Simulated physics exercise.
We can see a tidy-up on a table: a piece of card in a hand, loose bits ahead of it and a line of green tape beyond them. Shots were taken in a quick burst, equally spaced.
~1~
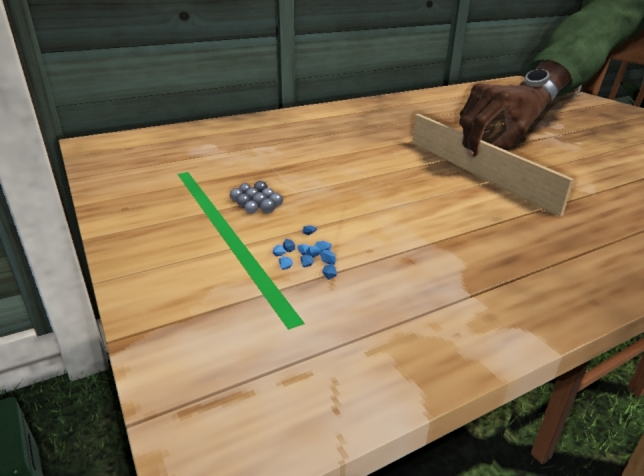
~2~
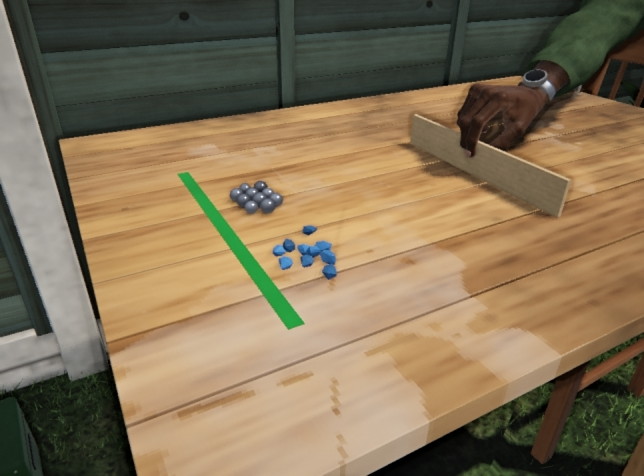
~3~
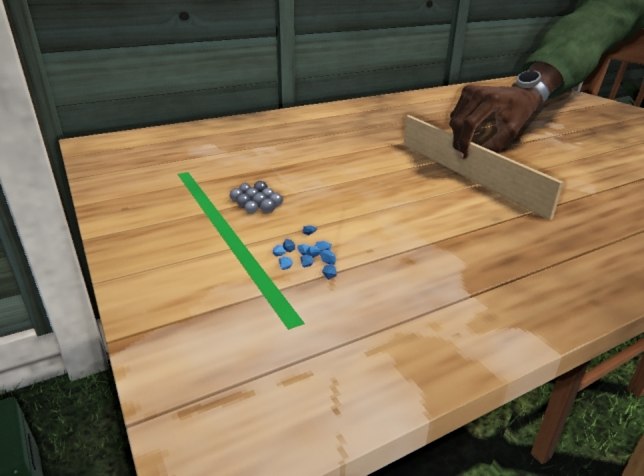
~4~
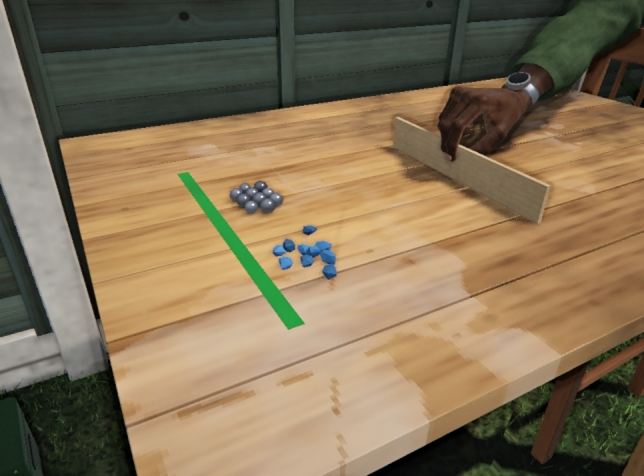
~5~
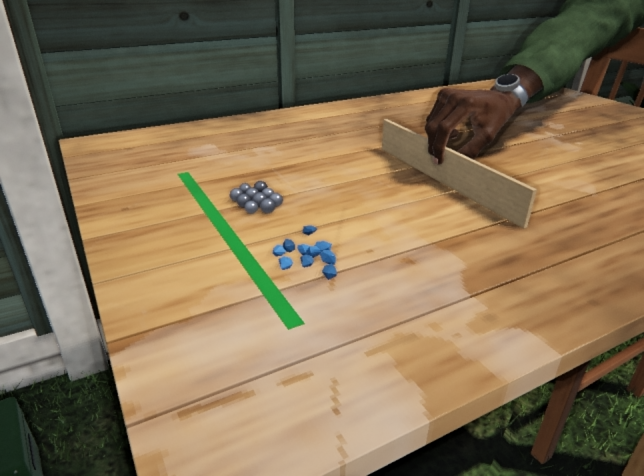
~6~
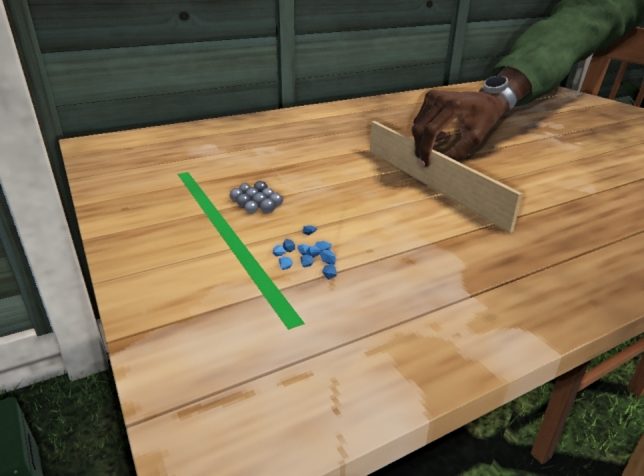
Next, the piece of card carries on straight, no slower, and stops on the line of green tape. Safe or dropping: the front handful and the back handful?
Here the front handful stays on top, and the back handful loses pieces over the edge.
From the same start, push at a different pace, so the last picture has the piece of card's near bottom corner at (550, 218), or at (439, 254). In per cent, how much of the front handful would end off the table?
Roughly 0 per cent, and 0 per cent.
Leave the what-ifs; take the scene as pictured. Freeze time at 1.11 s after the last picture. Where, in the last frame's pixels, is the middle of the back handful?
Its centre sits near (96, 226).
Then, 0.41 s later than the last frame, piece of card still moving, near (330, 173); front handful all on the table, its front near (284, 263); back handful all on the table, its front near (236, 195).
Then, 0.83 s later than the last frame, piece of card stopped at the green tape; front handful all on the table, its front near (204, 271); back handful all on the table, its front near (157, 207).
Then, 1.11 s later than the last frame, piece of card stopped at the green tape; front handful all on the table, its front near (188, 275); back handful all on the table, its front near (78, 215).
When it is over, piece of card stopped at the green tape; front handful all on the table, its front near (188, 275); back handful every one over the edge.
